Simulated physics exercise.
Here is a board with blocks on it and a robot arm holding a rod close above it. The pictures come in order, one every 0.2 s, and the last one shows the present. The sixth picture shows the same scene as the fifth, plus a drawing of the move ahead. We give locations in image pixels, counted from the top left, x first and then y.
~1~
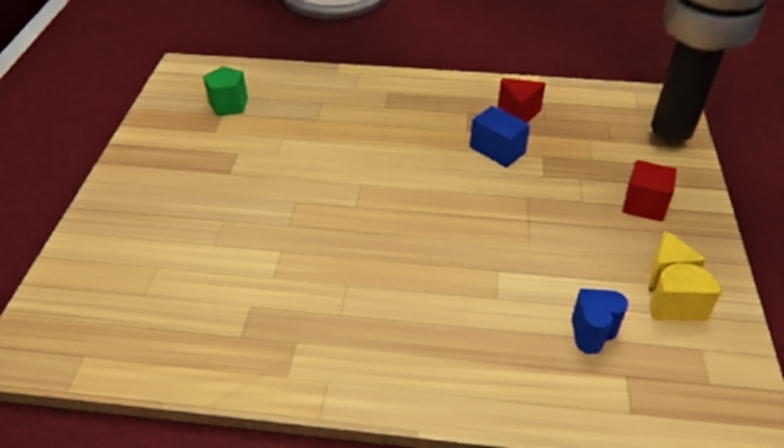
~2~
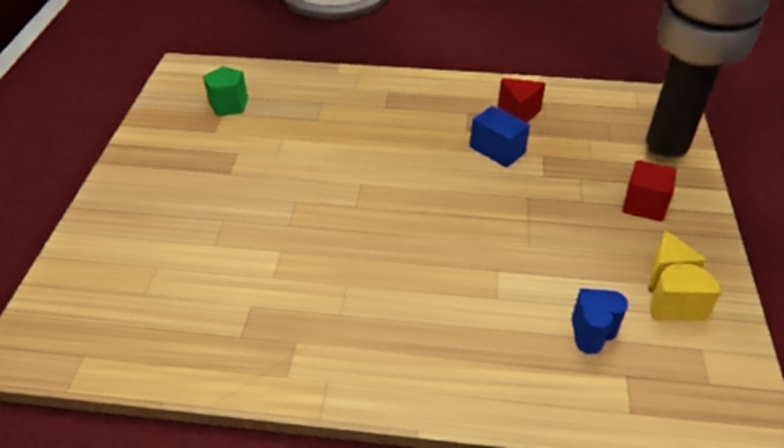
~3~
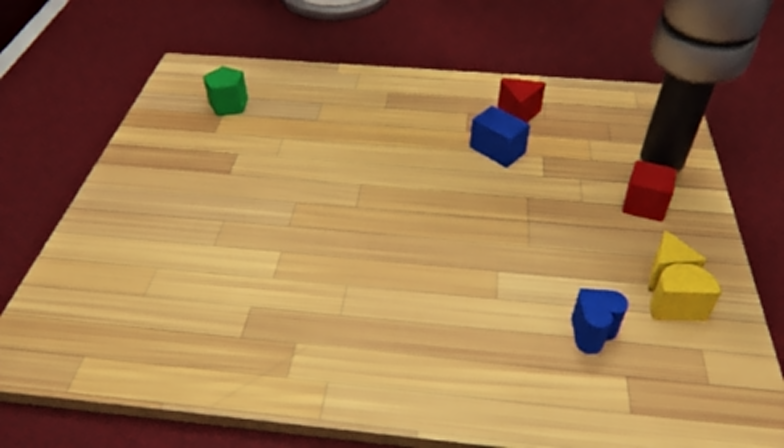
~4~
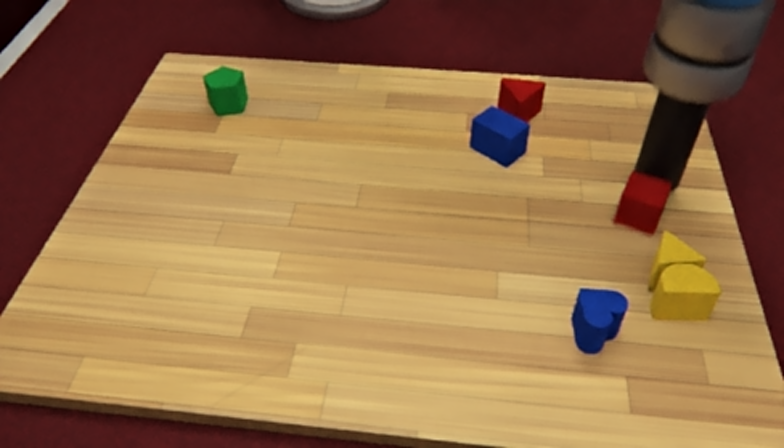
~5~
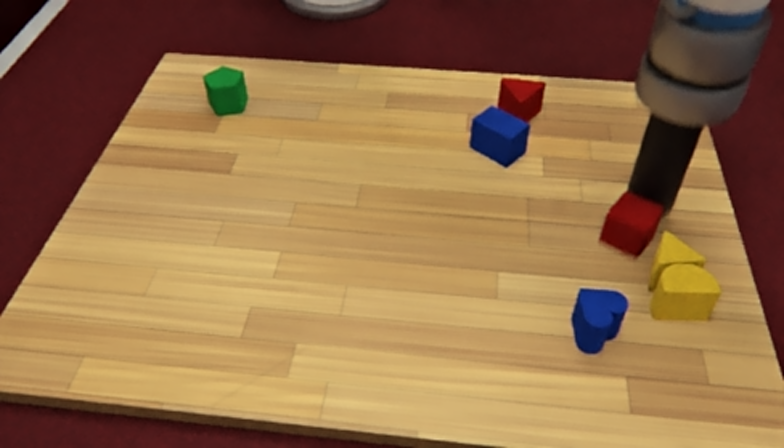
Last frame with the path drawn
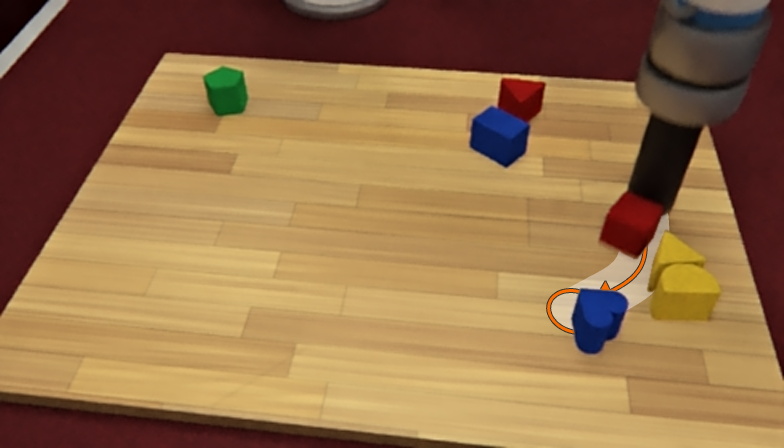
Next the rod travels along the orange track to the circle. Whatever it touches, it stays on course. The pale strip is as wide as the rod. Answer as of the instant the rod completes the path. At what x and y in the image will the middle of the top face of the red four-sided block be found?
My best guess is (535, 292).
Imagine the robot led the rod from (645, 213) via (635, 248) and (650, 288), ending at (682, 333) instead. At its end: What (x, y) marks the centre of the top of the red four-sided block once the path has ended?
So, by the moment the path ends, you'll find the top centre of the red four-sided block at (612, 264).
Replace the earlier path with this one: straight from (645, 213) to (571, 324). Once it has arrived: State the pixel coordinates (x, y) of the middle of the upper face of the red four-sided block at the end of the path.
The centre of its top will be at (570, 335).
Drawn move, from (645, 213) by way of (645, 252) and (620, 286) to (575, 311).
What follows on the original path. One third of the way, rod at (650, 240); red four-sided block at (622, 245), turned 30° clockwise; yellow three-sided block at (681, 263); yellow D-shaped block at (696, 292).
Two thirds of the way, rod at (624, 274); blue heart-shaped block at (599, 308), turned 15° anticlockwise; red four-sided block at (587, 274), turned 40° clockwise; yellow three-sided block at (672, 287), turned 60° anticlockwise; yellow D-shaped block at (712, 313), turned 25° anticlockwise.
At the end, rod at (579, 299); blue heart-shaped block at (588, 326), turned 45° anticlockwise; red four-sided block at (535, 292), turned 45° clockwise; yellow three-sided block at (669, 288), turned 65° anticlockwise; yellow D-shaped block at (712, 313), turned 25° anticlockwise.
